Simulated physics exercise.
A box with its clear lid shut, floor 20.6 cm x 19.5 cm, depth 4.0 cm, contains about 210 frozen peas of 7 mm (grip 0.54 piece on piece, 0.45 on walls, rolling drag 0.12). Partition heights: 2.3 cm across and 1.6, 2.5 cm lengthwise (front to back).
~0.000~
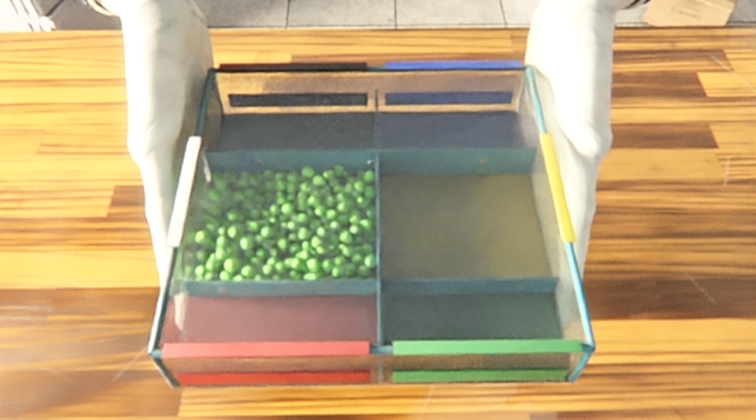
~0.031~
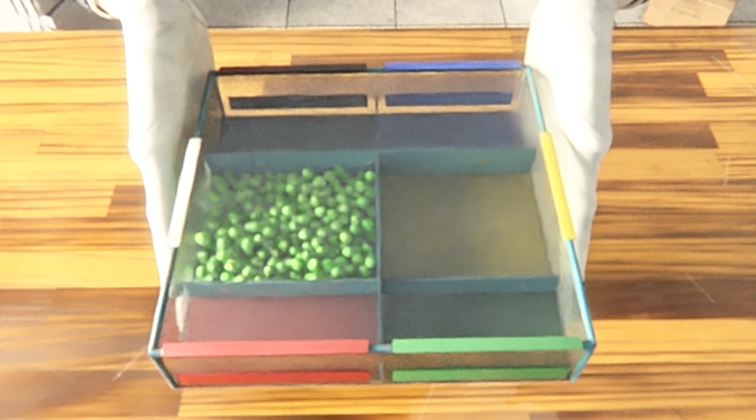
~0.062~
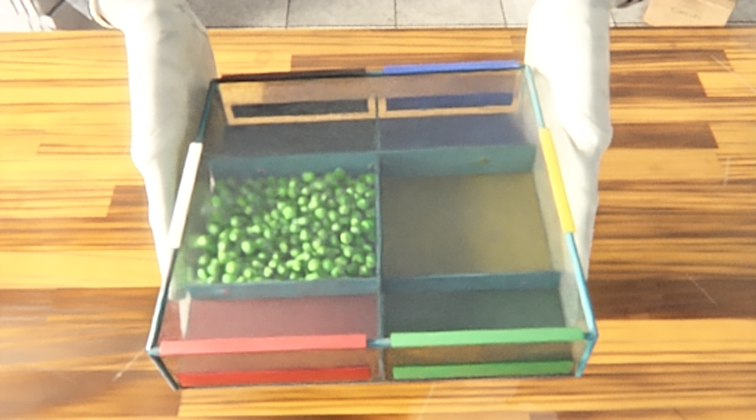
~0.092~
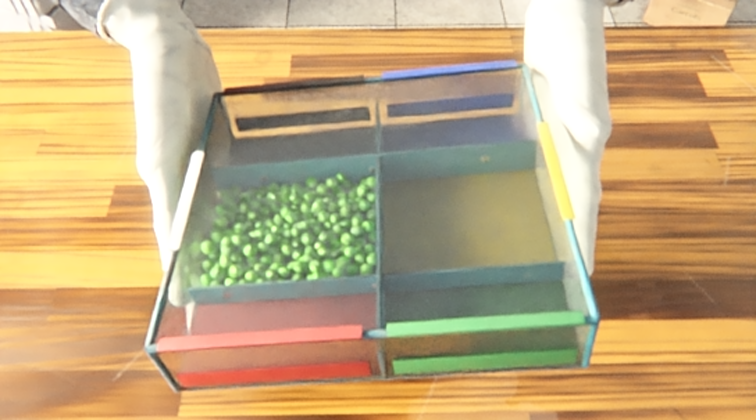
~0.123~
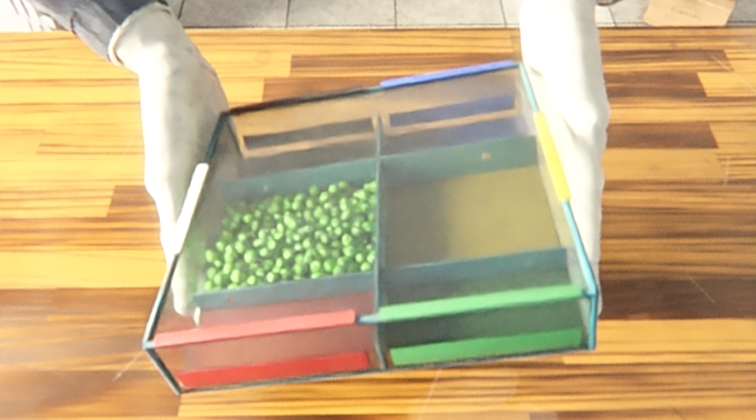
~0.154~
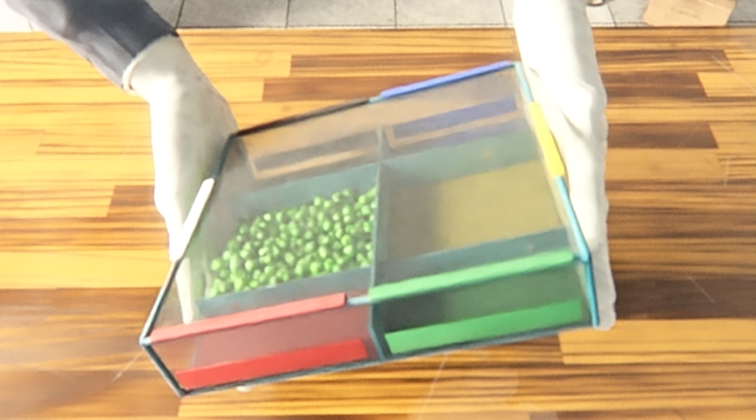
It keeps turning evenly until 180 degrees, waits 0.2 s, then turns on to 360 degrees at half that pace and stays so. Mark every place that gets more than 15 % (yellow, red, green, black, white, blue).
Yellow: No, red: No, green: Yes, black: No, white: No, blue: No.
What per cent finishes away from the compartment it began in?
Roughly 100 per cent.
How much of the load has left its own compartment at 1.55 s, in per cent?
Roughly 90 per cent.
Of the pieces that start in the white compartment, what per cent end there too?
Roughly 0 per cent.
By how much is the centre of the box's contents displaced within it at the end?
Roughly 14.0 cm.
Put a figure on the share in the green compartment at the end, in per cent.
Roughly 95 per cent.
After 0.92 s, tilt 180 degrees; black 35 %, white 65 %; middle of all pieces near (429, 347).
Then, at 1.55 s, tilt 120 degrees; yellow 15 %, red 25 %, green 50 %, white 10 %; middle of all pieces near (326, 263).
After 2.14 s, tilt 44 degrees; red 5 %, green 95 %; middle of all pieces near (455, 355).
Then, at 2.69 s, tilt 0 degrees; red 5 %, green 95 %; middle of all pieces near (506, 335).
In the end, at 3.2 s, yellow 0 %, red 5 %, green 95 %, black 0 %, white 0 %, blue 0 %.
